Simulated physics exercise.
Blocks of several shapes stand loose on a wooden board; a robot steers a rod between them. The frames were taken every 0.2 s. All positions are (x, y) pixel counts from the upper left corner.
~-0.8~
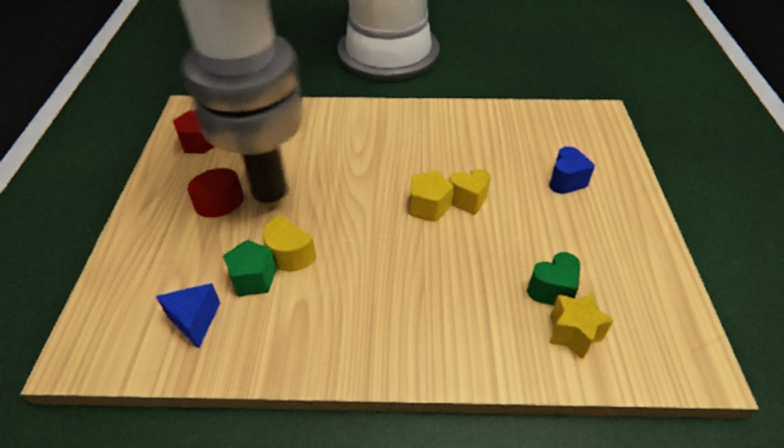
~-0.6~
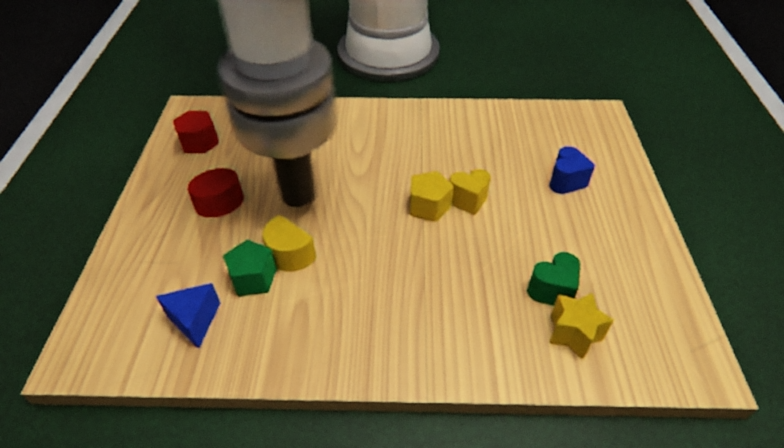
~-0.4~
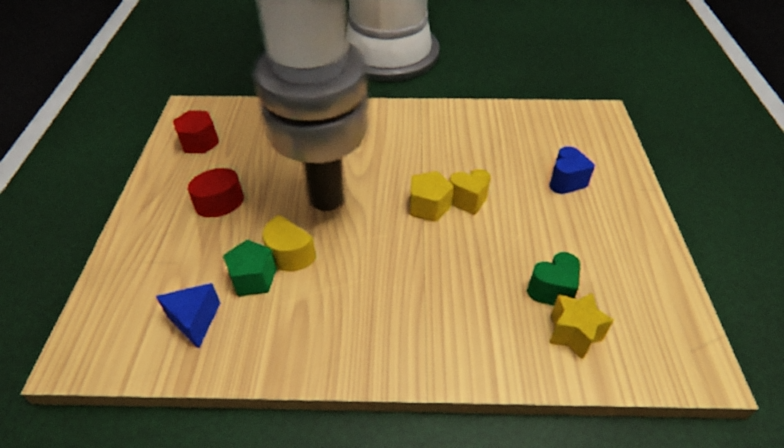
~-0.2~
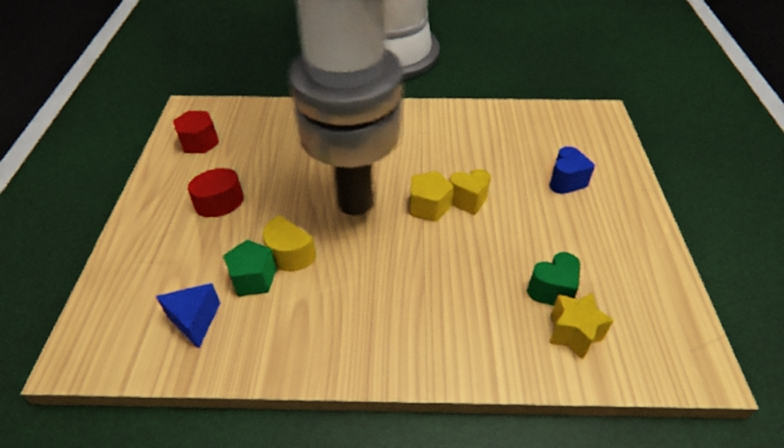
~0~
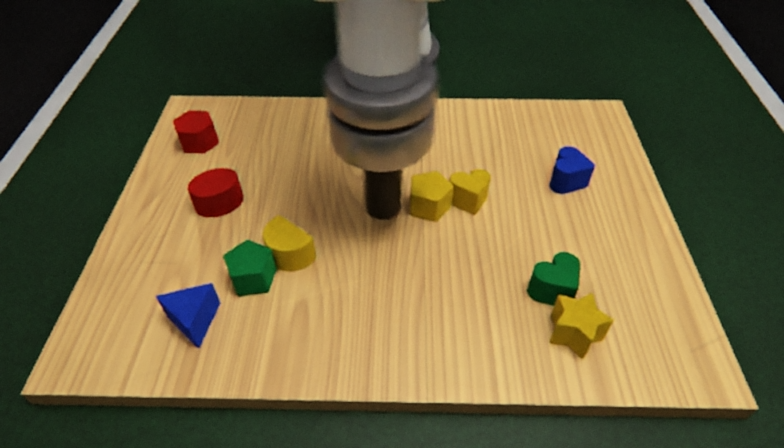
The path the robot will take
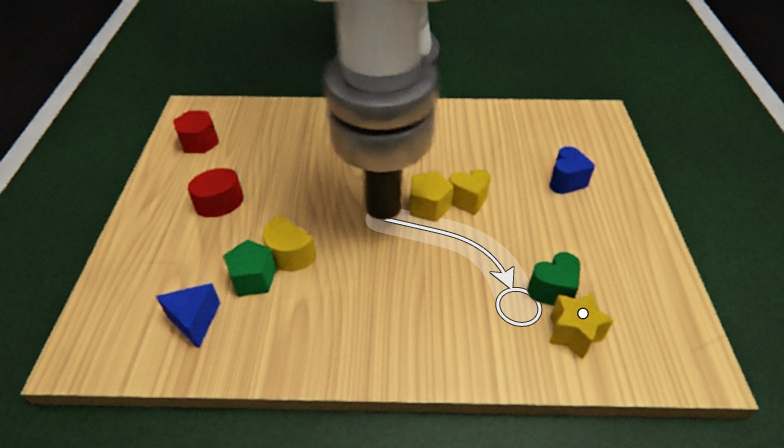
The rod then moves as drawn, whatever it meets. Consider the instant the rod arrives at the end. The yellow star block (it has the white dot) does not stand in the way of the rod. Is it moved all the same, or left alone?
Undisturbed, or as good as.
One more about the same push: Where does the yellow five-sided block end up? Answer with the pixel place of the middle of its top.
Its top middle: (451, 184).
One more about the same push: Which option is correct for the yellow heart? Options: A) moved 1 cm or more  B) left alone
I'll go with A - moved 1 cm or more.
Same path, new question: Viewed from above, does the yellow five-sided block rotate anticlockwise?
I believe so.
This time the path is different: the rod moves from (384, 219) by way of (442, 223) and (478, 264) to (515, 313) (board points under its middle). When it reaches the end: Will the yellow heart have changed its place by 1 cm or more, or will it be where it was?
It is moved off its spot.
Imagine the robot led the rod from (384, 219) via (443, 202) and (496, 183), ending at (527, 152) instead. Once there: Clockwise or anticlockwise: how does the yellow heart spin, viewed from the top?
Turns clockwise.
Drawn move, from (384, 219) over (440, 232) and (492, 257) to (519, 306); the dot is on the yellow star block.
What follows on the original path. One third of the way, rod (442, 220); yellow five-sided block (451, 184), turned 70° anticlockwise; yellow heart (480, 173), turned 30° clockwise.
Two thirds of the way, rod (495, 246); yellow five-sided block (451, 184), turned 70° anticlockwise; yellow heart (480, 173), turned 25° clockwise.
At the end, rod (522, 295); yellow five-sided block (451, 184), turned 70° anticlockwise; yellow heart (480, 173), turned 25° clockwise; green heart (568, 276), turned 35° anticlockwise; yellow star block still.
